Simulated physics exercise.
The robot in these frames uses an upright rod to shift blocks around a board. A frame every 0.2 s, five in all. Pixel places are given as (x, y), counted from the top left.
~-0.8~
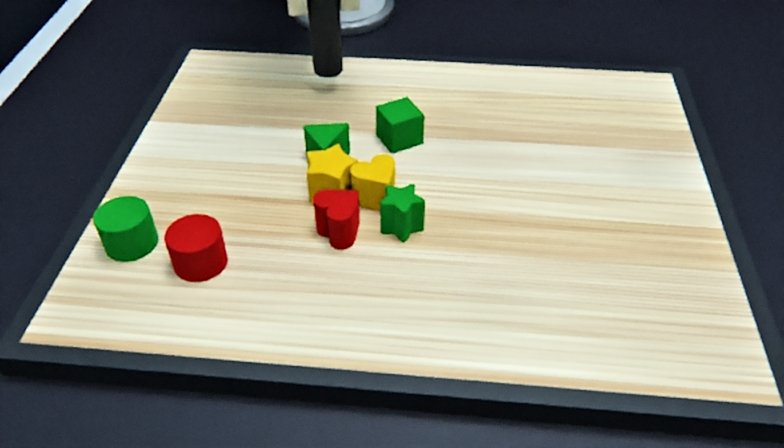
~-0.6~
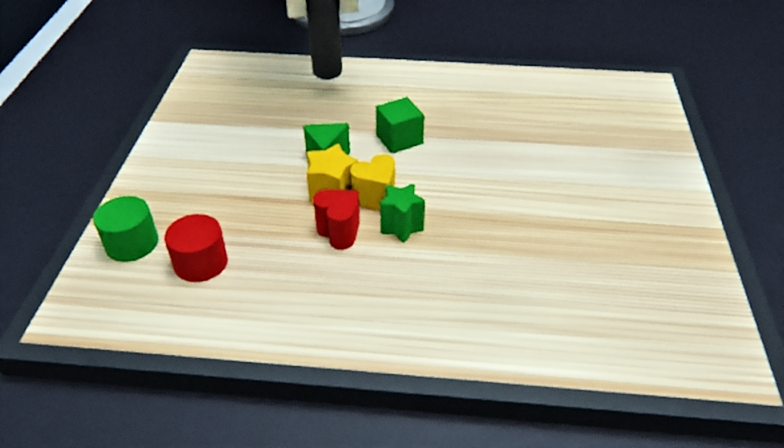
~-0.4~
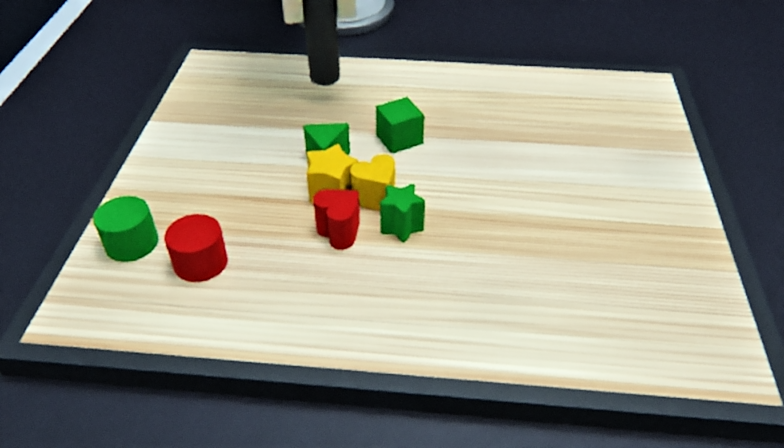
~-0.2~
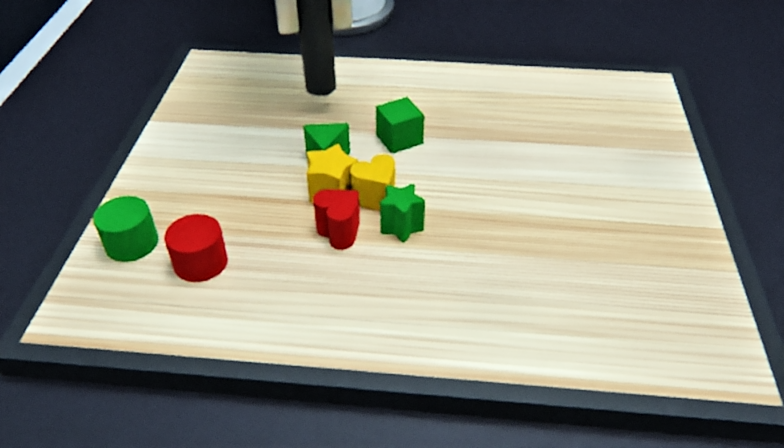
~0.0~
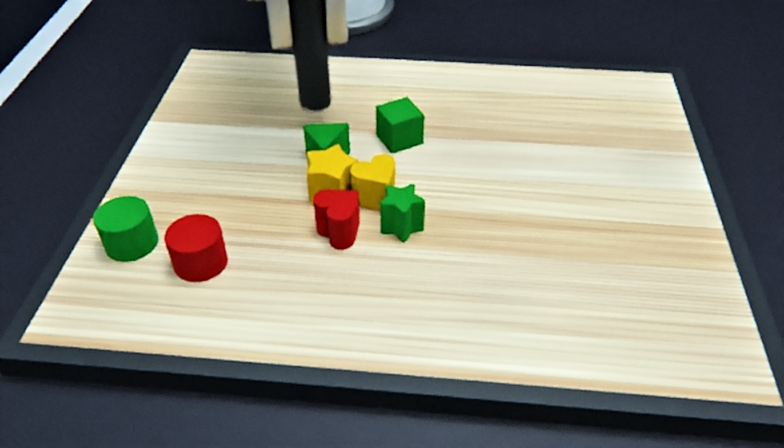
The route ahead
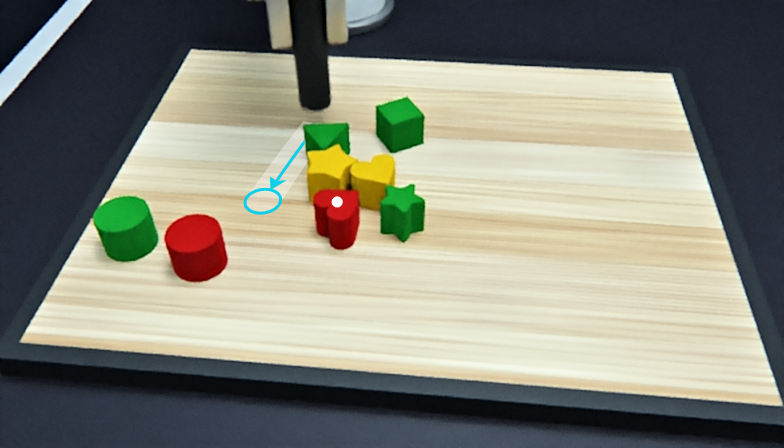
A black upright rod, held by a machine at the top, hovers over a pale wooden board with a dark rim, seen from above at an angle by a still camera. Green, yellow and red blocks, including stars and hearts, cluster near the middle, with a green and a red cylinder at left. The rod moves slightly toward the viewer and a little left, nearing the cluster, while every block stays still.
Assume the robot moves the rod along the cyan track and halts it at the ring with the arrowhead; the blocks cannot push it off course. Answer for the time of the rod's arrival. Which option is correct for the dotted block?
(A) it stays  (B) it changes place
Letter A.
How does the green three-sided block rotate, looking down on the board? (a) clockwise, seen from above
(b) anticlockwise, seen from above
b: Anticlockwise, seen from above.
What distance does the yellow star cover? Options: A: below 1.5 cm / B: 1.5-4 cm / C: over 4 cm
A
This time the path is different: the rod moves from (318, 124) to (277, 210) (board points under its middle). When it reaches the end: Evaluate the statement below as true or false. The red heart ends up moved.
Answer: False.
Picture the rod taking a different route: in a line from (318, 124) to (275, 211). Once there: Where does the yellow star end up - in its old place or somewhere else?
It travels a centimetre or more.
Path on the board, in a line from (318, 124) to (263, 201); the dot is on the red heart.
What follows on the original path. One third of the way, rod (298, 128); nothing pushed yet.
Two thirds of the way, rod (279, 153); green three-sided block (318, 139), turned 60° anticlockwise; yellow star (334, 163), turned 15° clockwise; yellow heart (379, 171), turned 15° anticlockwise.
At the end, rod (259, 180); green three-sided block (318, 139), turned 60° anticlockwise; yellow star (334, 163), turned 15° clockwise; red heart in place; yellow heart (379, 171), turned 15° anticlockwise.
